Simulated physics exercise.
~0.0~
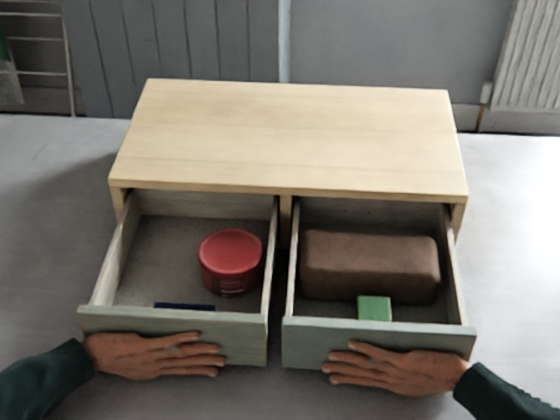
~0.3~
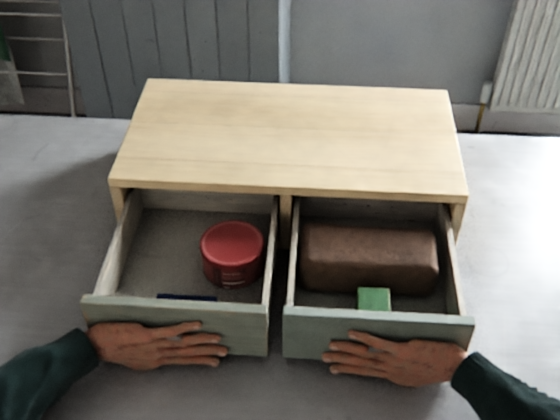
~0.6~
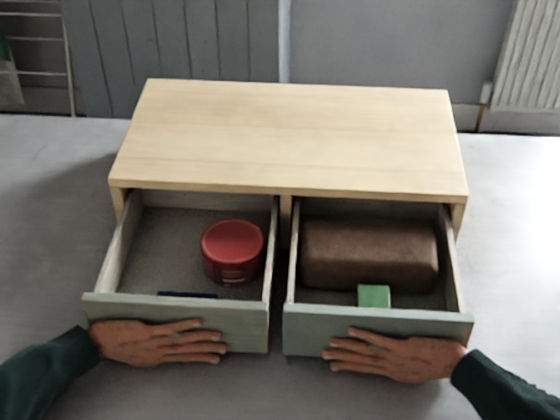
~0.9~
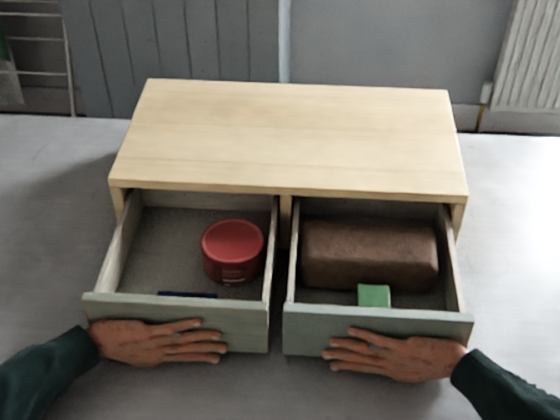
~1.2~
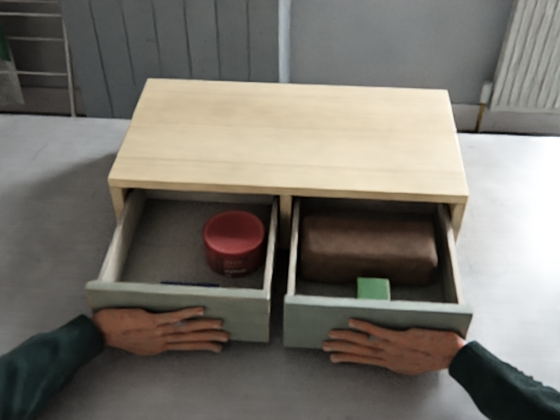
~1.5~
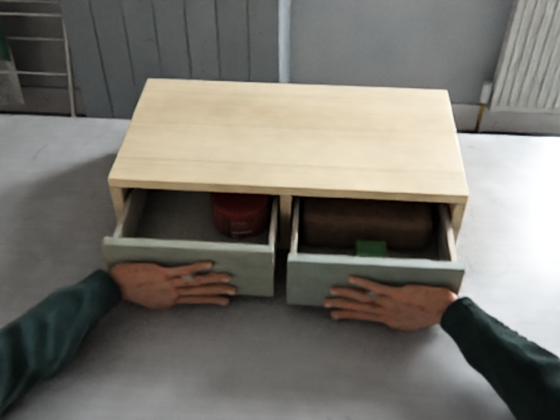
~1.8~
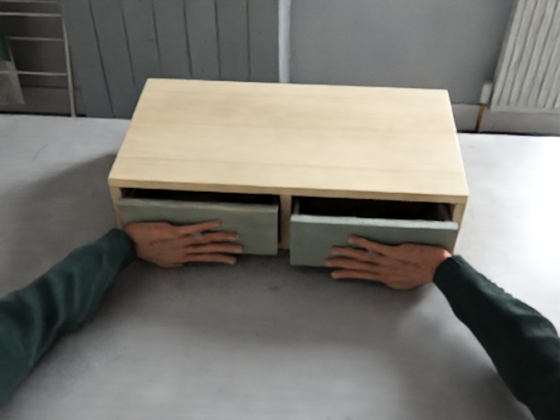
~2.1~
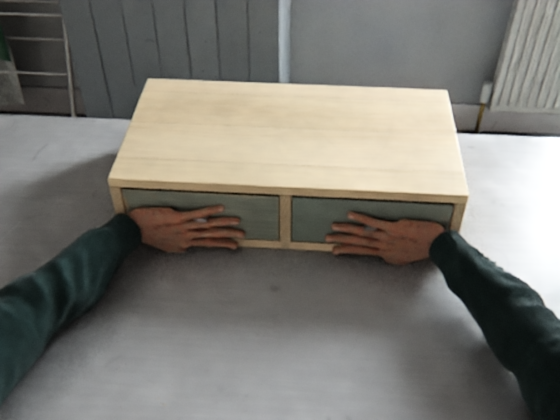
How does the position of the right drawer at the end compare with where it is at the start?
At the start the right drawer is pulled well out toward the viewer with its contents showing. By the end it has been pushed back into the chest and sits closed, with its front flush.
